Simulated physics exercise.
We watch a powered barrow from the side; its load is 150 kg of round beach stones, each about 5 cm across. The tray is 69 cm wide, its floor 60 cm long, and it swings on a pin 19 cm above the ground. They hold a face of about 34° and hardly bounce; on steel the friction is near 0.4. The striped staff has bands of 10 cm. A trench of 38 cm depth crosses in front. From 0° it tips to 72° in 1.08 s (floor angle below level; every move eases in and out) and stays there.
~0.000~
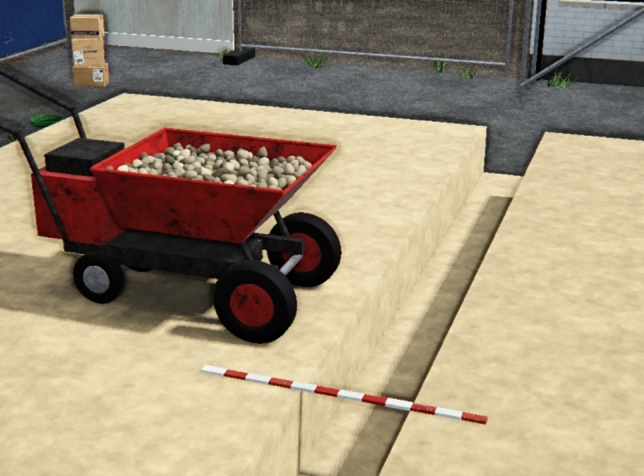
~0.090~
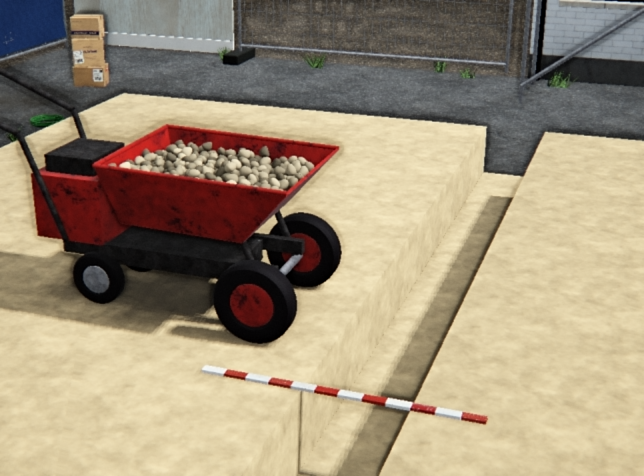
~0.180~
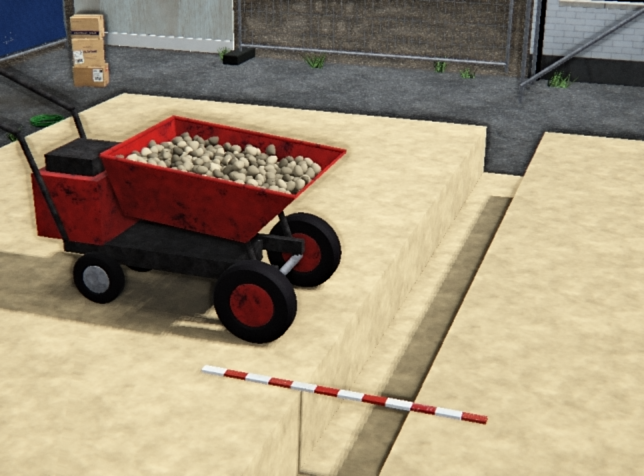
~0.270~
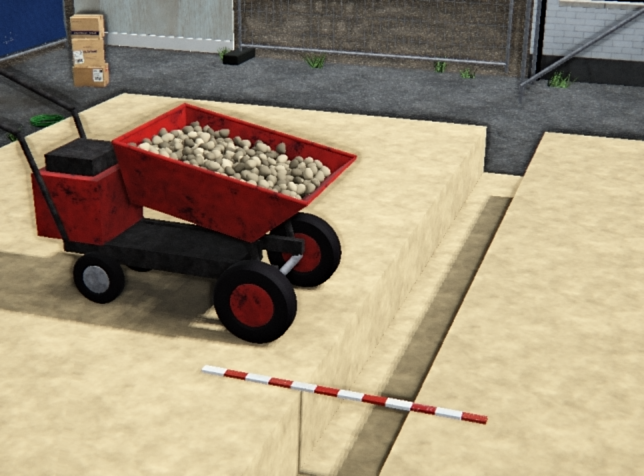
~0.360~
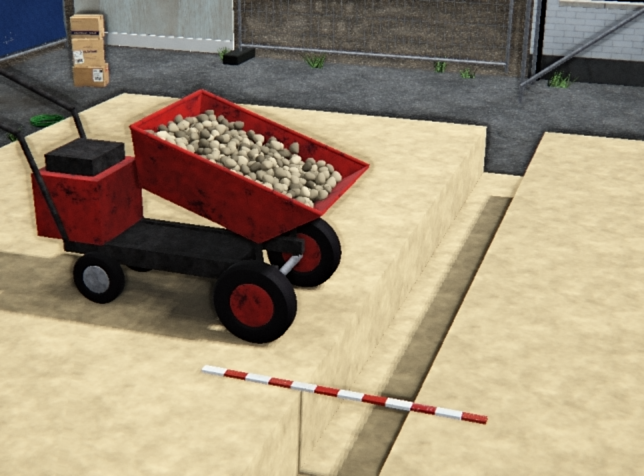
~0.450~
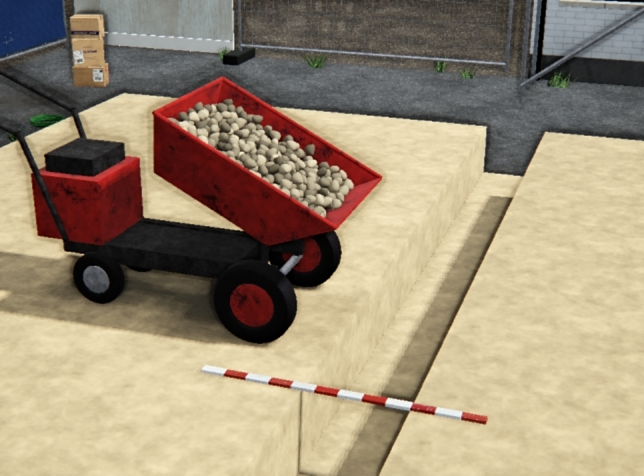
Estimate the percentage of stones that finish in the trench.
Roughly 51 per cent ends in the trench.
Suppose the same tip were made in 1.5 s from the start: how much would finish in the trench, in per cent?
In that case some 55 per cent.
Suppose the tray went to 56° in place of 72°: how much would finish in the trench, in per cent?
It would be near 50 per cent.
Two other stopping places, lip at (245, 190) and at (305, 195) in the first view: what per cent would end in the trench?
First some 95, then 30 per cent.
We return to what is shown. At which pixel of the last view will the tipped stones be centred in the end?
Their middle is at about (438, 383).
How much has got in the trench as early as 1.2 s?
Some 25 per cent.
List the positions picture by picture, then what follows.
In the first frame, the tray is at 0°, its lip at (284, 193); the top of the load is at (216, 163).
In the second frame, the tray is at 1°, its lip at (287, 194); the top of the load is at (190, 160); the stones move at 0.3 m/s on average.
In the third frame, the tray is at 5°, its lip at (295, 198); the top of the load is at (185, 150); the stones move at 0.5 m/s on average.
The fourth frame shows lip at (307, 205), floor tilted 11°, highest stones at (180, 135); the stones move at 0.7 m/s on average.
In the fifth frame, the tray is at 19°, its lip at (321, 215); the top of the load is at (195, 123); the stones move at 0.9 m/s on average.
The sixth frame shows lip at (336, 228), floor tilted 27°, highest stones at (209, 111); the stones move at 1.0 m/s on average.
After 0.8 s the floor is at 61°; 100 % in the tray; the foremost stones are at (391, 266).
After 1.2 s the floor is at 72°; 44 % in the tray, 26 % in the trench, 29 % past the trench; the foremost stones are at (522, 339).
After 1.5 s the floor is at 72°; 11 % in the tray, 40 % in the trench, 49 % past the trench; the foremost stones are past the picture's edge.
After 3.5 s the floor is at 72°; 0 % in the tray, 51 % in the trench, 49 % past the trench; the foremost stones are past the picture's edge.
